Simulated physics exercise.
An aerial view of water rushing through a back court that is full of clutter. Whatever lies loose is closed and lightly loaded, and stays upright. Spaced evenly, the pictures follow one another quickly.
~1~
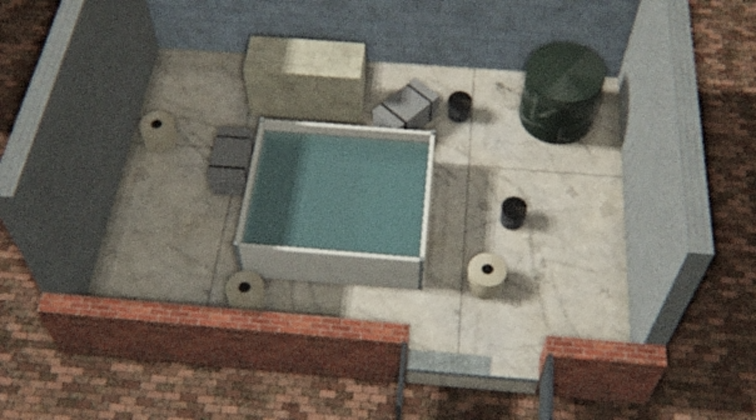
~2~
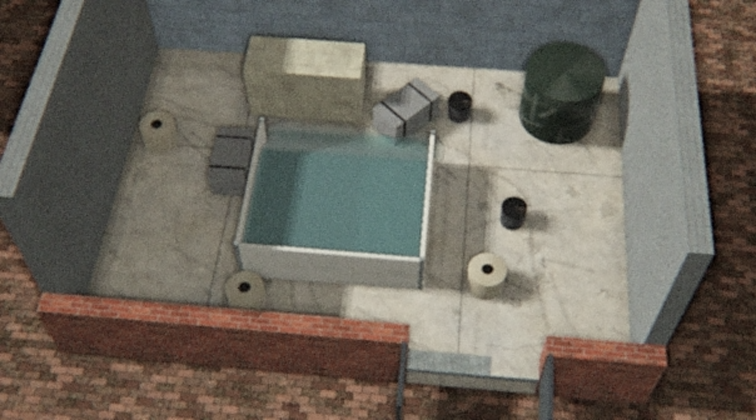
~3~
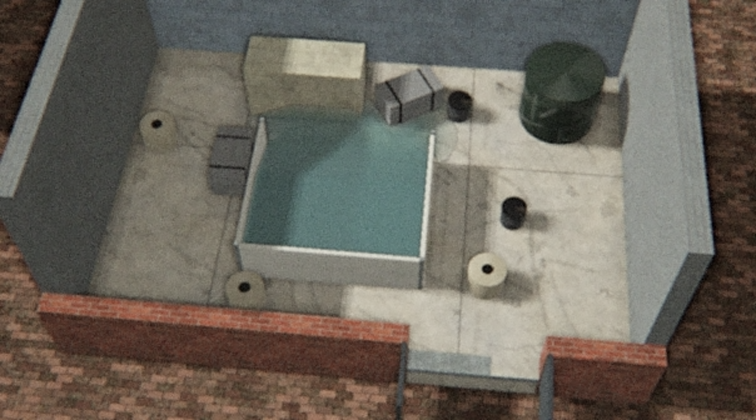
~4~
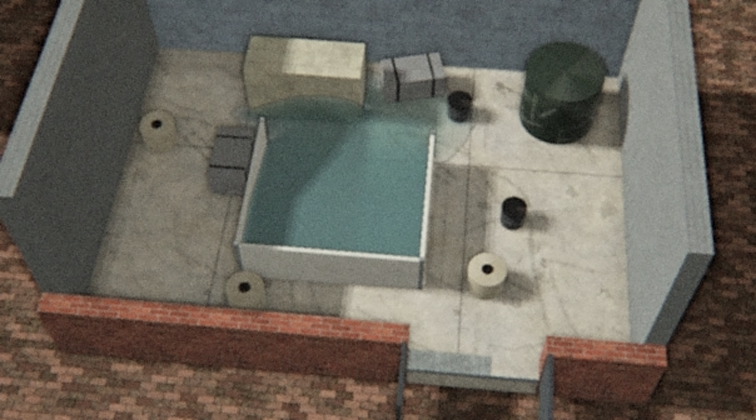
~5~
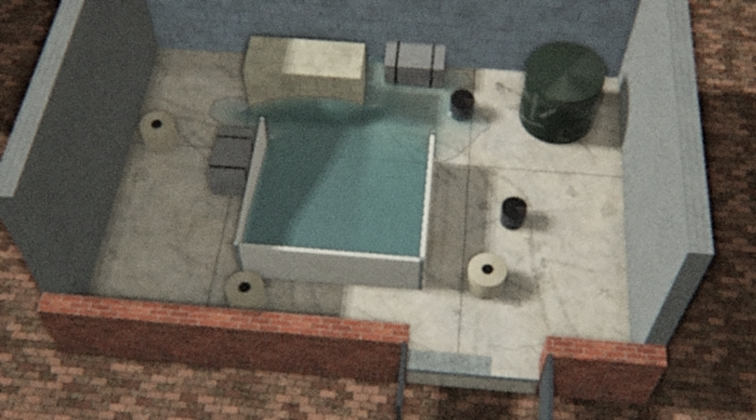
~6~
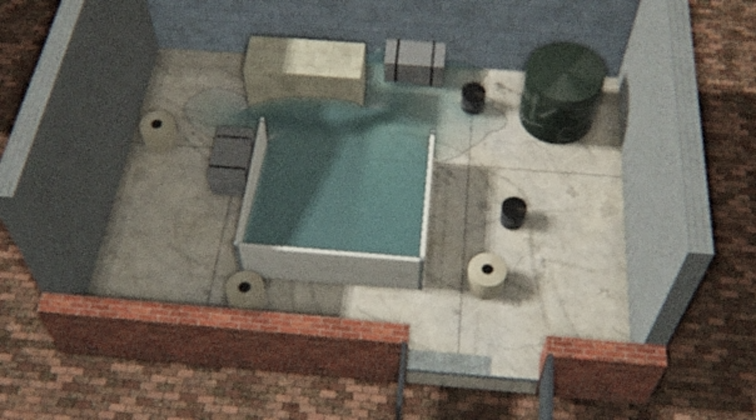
Water spreads from the far side of a square pool in a walled yard, pushing a grey strapped trunk back to the rear wall beside a pale box; then a small black pail shifts slightly right.
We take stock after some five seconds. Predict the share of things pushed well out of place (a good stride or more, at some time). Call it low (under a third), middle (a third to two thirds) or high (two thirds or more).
High.
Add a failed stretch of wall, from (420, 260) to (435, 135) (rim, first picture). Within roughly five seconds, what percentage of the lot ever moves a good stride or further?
About 60 per cent.
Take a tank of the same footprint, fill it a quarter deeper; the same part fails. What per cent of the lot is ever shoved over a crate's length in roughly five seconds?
My estimate is around 100 percent.
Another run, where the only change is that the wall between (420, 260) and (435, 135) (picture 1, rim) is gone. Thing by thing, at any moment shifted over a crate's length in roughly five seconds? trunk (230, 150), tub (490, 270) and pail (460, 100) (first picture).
Falls short, travels that far, travels that far.
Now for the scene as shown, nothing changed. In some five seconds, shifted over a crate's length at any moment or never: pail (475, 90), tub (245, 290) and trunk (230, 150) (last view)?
Entry one gets that far, entry two gets that far, entry three never gets that far.
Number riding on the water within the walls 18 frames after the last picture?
It adds up to 2.
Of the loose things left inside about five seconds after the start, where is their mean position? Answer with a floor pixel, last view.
Somewhere near (361, 220) in the last view.
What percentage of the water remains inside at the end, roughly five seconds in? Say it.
I'd put it near 100 per cent.
A moment on, 2 of 7 are well off their spots; 1 afloat.
Next, 3 of 7 are well off their spots; 3 afloat.
Later, 4 of 7 are well off their spots; 2 afloat.
In the end, 6 of 7 are well off their spots, and 6 have been at some point; 7 afloat.
